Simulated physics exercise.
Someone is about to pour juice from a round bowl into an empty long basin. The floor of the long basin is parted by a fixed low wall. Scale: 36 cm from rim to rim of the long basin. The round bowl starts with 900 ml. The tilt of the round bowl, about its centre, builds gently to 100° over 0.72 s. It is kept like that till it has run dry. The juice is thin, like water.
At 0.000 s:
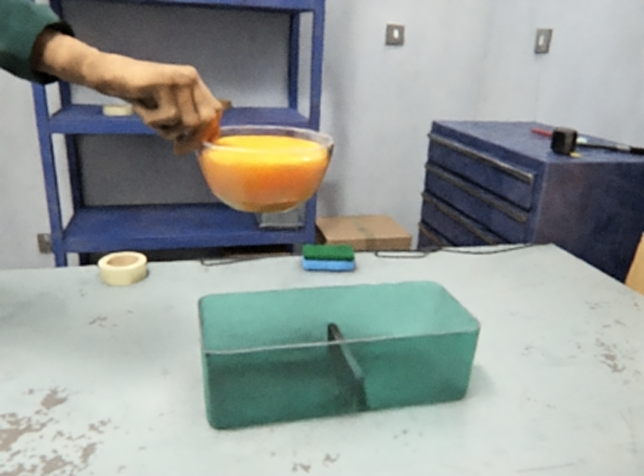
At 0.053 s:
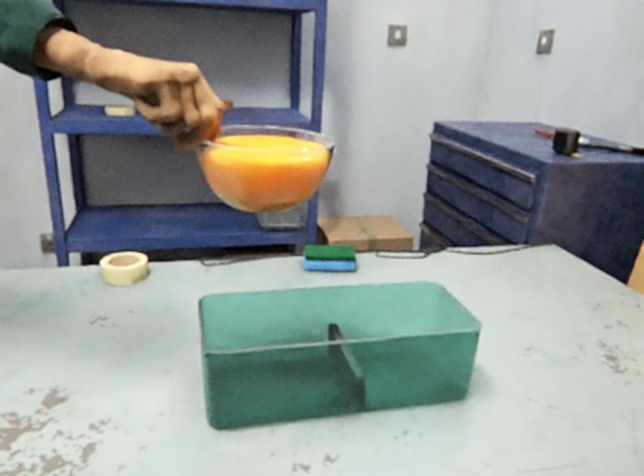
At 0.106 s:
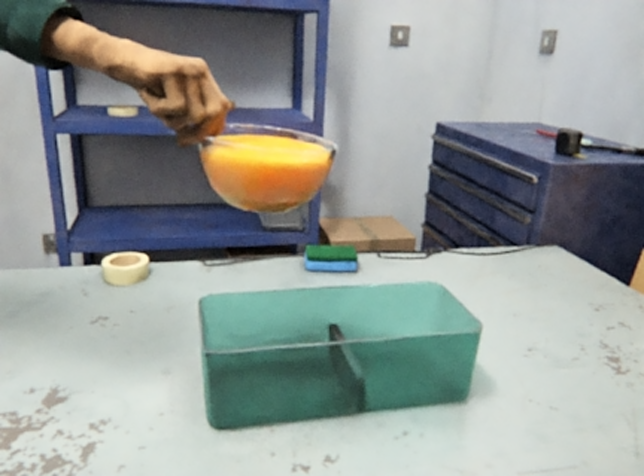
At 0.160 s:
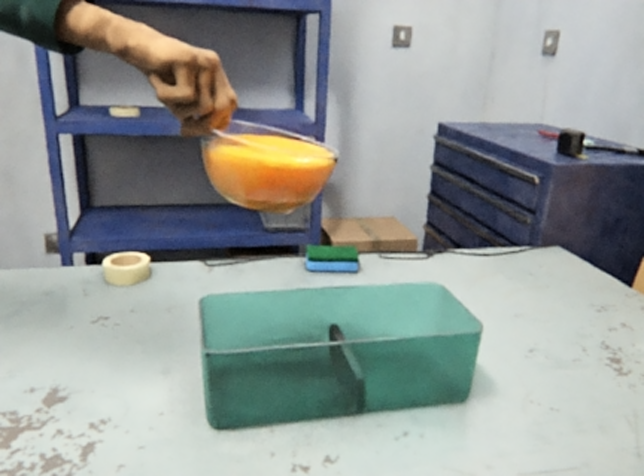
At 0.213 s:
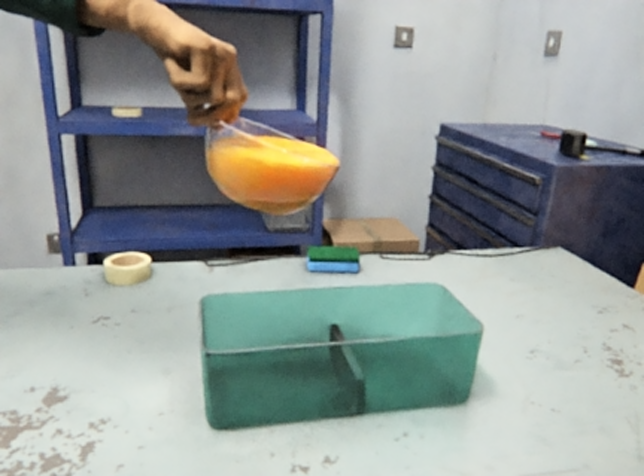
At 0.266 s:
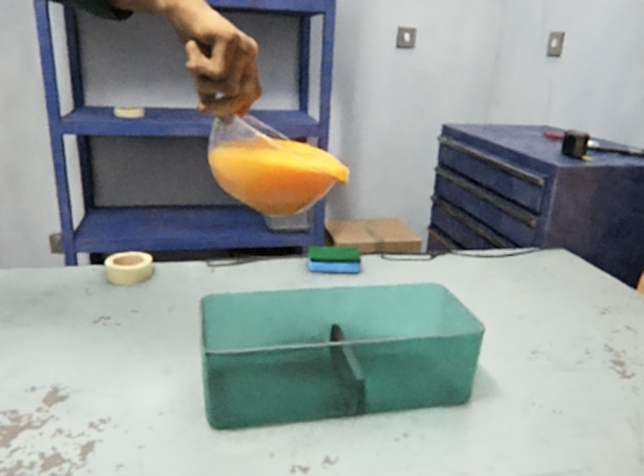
A hand holds a round clear bowl of orange juice nearly level above an empty green long basin with a divider, on a worn table. The hand then gradually tilts the bowl down to the right, and the juice shifts toward the lowered rim until a little slips over its edge.
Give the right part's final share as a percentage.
About 78 per cent.
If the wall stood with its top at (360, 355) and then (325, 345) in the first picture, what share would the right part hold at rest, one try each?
In turn about 55 and 95 per cent.
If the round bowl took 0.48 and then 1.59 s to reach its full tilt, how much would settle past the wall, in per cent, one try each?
First 65, then 85 per cent.
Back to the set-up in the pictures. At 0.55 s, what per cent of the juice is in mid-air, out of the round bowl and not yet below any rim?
Some 52 per cent.
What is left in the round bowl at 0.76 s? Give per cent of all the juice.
Near 2 in a hundred.
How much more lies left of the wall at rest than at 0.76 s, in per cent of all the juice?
About 9 per cent.
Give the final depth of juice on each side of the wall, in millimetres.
Left about 6 mm, right about 32 mm.
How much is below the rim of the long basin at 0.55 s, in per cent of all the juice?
Near 26 in a hundred.
After 0.55 s the tilt is 87° and 22 per cent is still to pour, 1 is left of the wall and 25 right of it.
After 0.76 s the tilt is 100° and 2 per cent is still to pour, 12 is left of the wall and 76 right of it.
After 0.98 s the tilt is 100° and 0 per cent is still to pour, 21 is left of the wall and 78 right of it.
After 1.22 s the tilt is 100° and 0 per cent is still to pour, 21 is left of the wall and 78 right of it.
In the end 21 per cent lies left of the wall, 78 right of it and 1 outside.
